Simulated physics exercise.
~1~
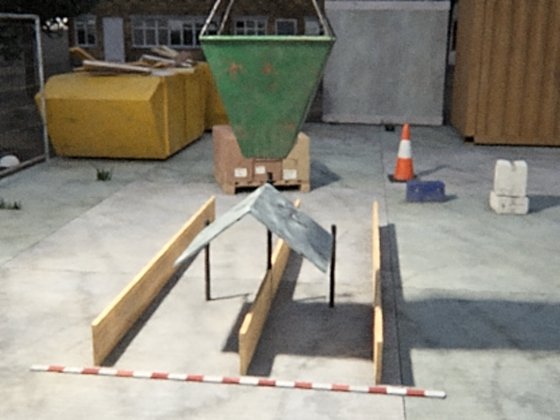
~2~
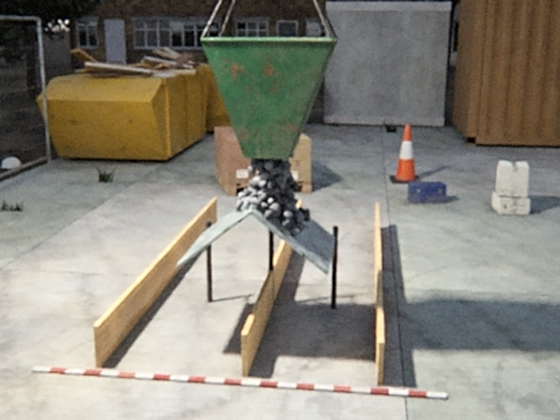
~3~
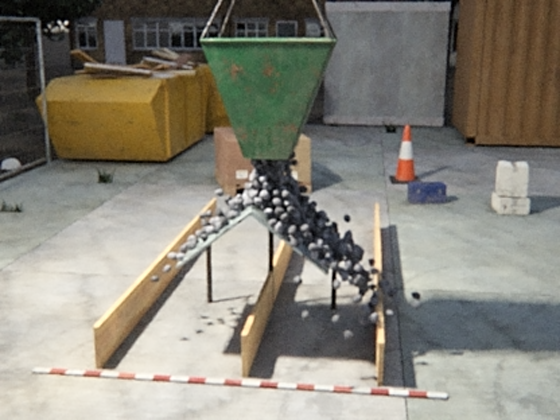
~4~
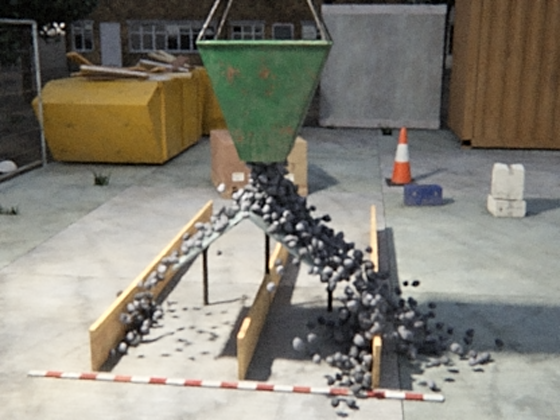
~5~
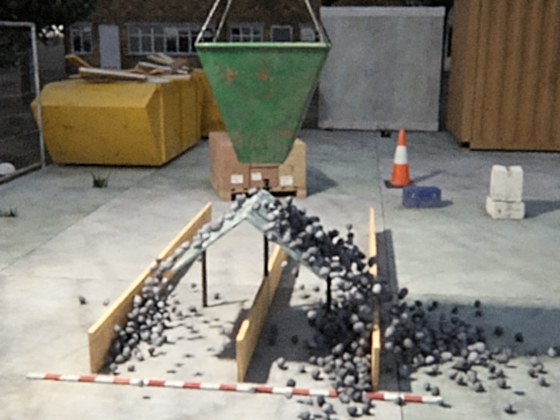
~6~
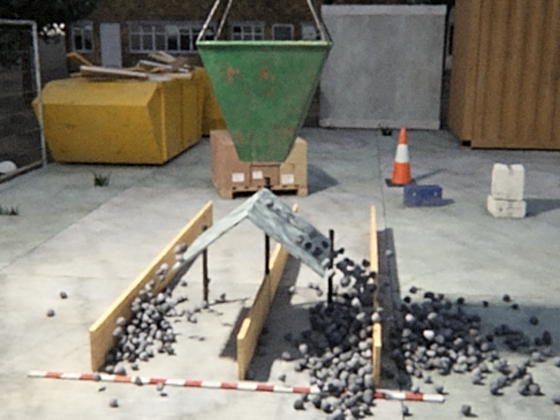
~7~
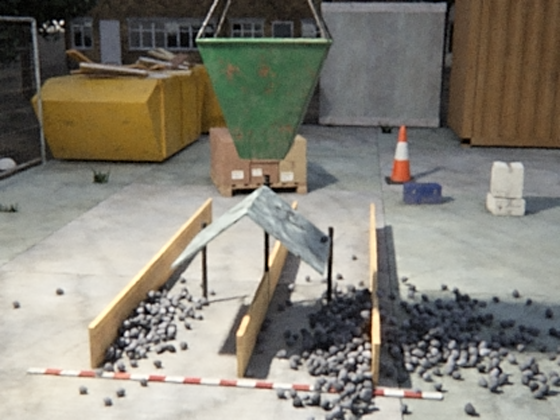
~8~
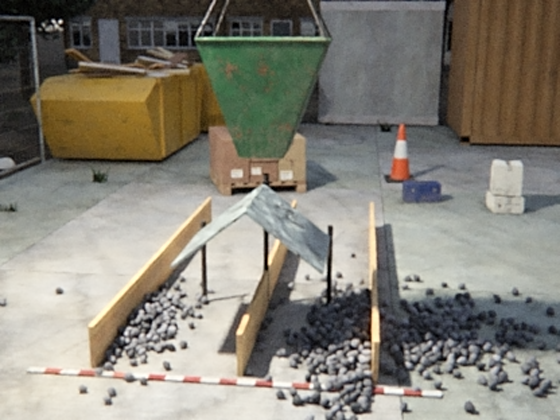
In a concrete yard with a yellow skip and an orange cone behind, a green crane skip hangs still above a peaked steel roof on thin posts and three wooden boards. Dark, rounded stones begin pouring from the bottom of the skip onto the peak. They split down both slopes, more heavily to the right, and spill over and past the right-hand board. The skip empties, and the last stones slide off the steel. Finally the slopes are bare, with a small heap in the left bay, a larger one in the right bay, and many stones scattered beyond it.
